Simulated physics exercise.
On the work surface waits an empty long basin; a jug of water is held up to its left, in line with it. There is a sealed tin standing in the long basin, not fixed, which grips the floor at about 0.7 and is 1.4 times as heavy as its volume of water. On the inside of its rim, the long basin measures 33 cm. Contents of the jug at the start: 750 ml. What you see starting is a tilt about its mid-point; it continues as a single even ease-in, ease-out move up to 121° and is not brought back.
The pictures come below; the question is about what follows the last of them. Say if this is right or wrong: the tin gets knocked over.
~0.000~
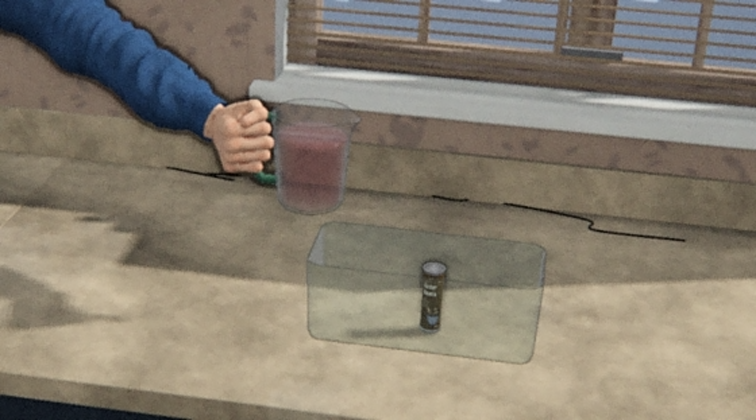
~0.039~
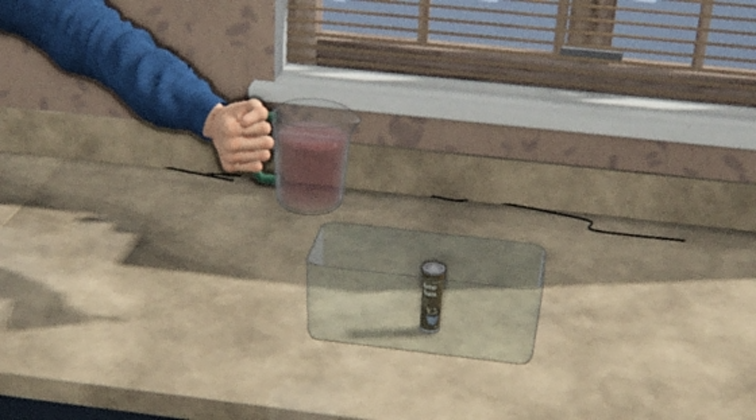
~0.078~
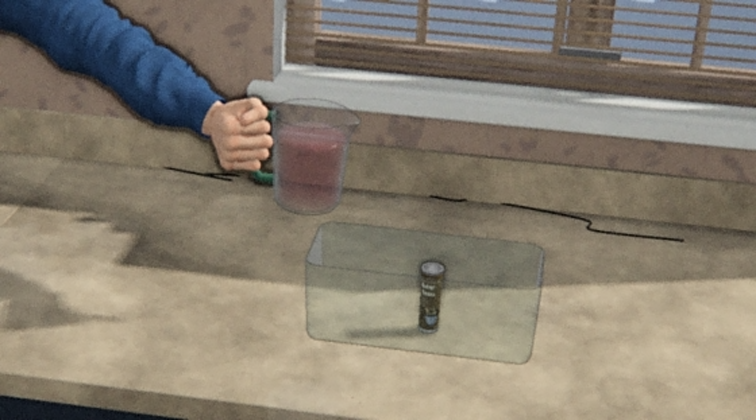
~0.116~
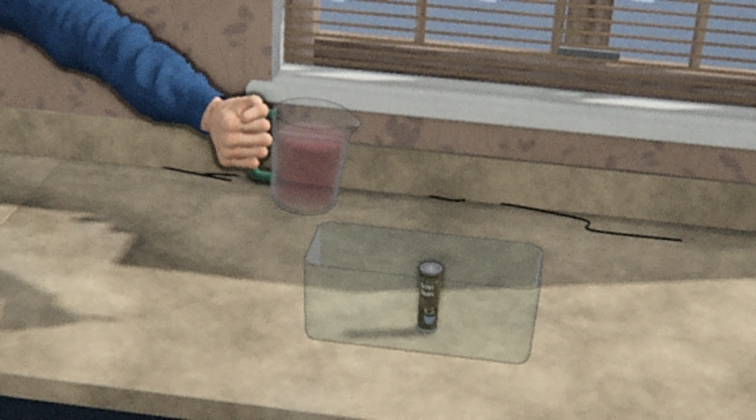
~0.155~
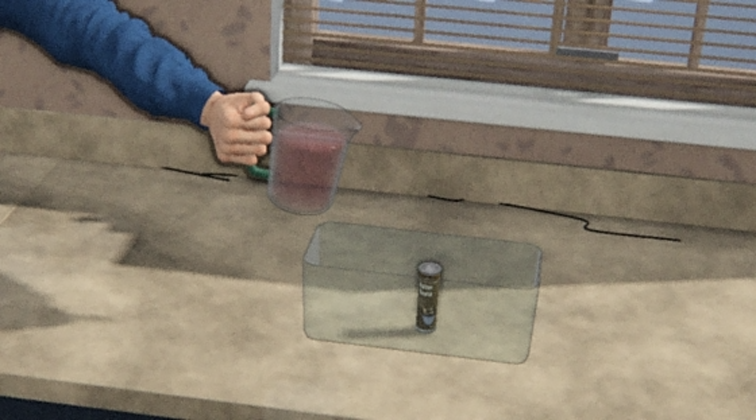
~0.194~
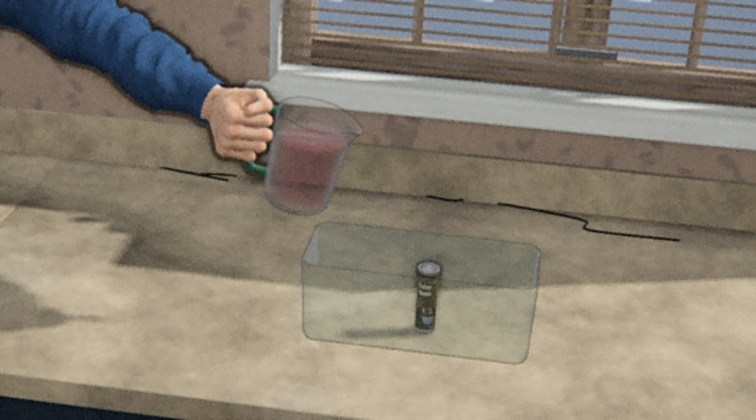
Wrong, it stays standing.
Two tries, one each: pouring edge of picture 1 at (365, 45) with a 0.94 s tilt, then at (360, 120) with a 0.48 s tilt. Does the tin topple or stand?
In the first try it comes down; in the second it remains standing.
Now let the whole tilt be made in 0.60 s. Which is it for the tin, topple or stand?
Result: Tin upright.
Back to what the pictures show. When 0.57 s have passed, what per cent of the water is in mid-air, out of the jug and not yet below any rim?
I'd say close to 16 per cent.
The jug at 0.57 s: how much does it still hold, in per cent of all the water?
I'd estimate some 80 % remains.
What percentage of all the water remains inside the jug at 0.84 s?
Roughly 14 percent remains.
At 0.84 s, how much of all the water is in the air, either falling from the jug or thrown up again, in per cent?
Estimate: Around 14 per cent.
By 0.57 s the tilt is 80° and 80 per cent is still to pour; the tin stands where it began.
By 0.84 s the tilt is 118° and 15 per cent is still to pour; the tin stands 1 cm from where it began.
By 1.13 s the tilt is 121° and 0 per cent is still to pour; the tin stands where it began.
By 1.44 s the tilt is 121° and 0 per cent is still to pour; the tin stands where it began.
At rest the tin stands where it began.
